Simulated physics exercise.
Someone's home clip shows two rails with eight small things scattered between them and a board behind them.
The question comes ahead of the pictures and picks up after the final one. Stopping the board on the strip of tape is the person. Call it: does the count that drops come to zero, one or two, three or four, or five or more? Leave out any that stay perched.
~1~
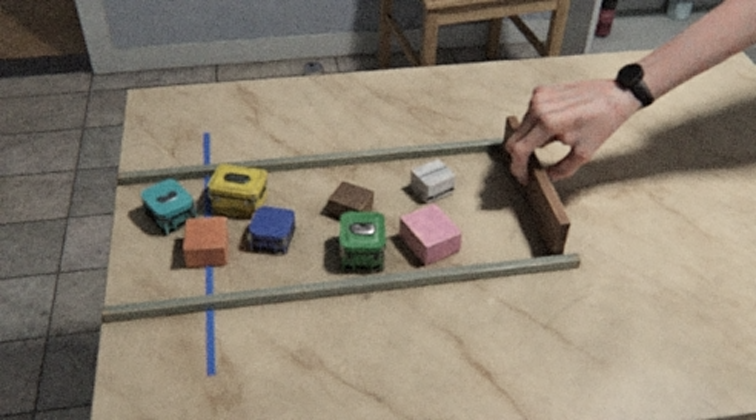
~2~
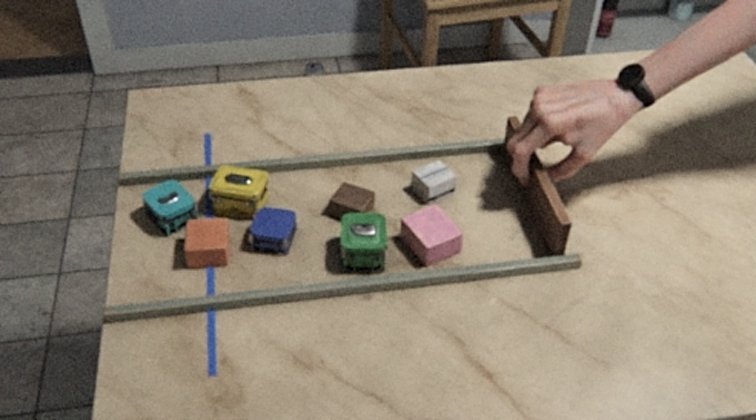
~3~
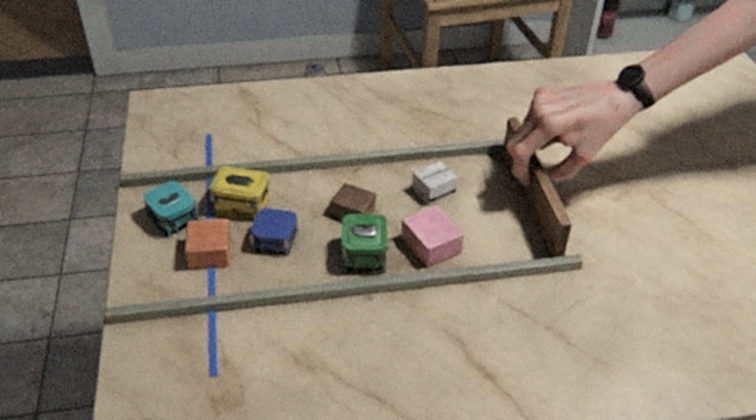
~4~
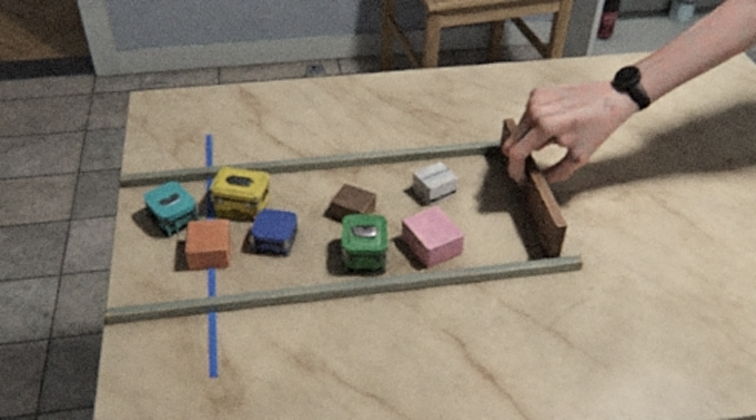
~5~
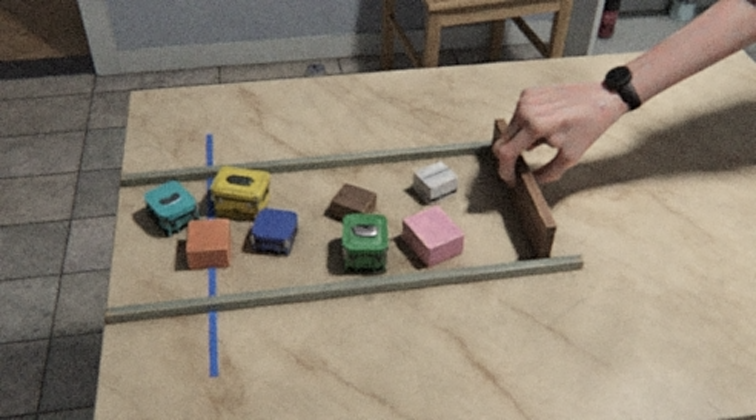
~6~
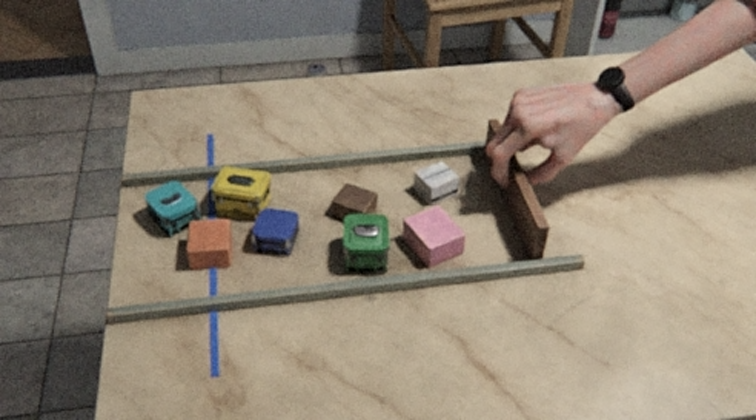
It comes to one or two.
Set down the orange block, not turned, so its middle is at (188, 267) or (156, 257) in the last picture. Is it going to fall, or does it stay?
At the first spot it drops over the edge, and at the second it drops over the edge.
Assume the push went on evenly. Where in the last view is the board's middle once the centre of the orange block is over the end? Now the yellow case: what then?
About (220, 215), and (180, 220) for the other.
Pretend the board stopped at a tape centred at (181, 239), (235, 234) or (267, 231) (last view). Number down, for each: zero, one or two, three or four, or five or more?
Falls: Either one or two; no fall at all; none at all.
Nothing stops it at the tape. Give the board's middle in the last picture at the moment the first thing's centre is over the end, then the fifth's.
First roughly (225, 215), later roughly (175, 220).
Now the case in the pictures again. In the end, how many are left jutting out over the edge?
So the number is 0.
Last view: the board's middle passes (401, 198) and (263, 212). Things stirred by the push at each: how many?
Respectively 4 and 8.
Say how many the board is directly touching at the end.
It is in contact with 3.
Soon after, none off yet; turquoise case at rest near (173, 209); orange block at rest near (210, 244); yellow case at rest near (243, 193).
After that, none off yet; turquoise case at rest near (173, 209); orange block at rest near (200, 243); yellow case at rest near (243, 193).
In the end, the number that fall off is one or two; gone, orange block and turquoise case.
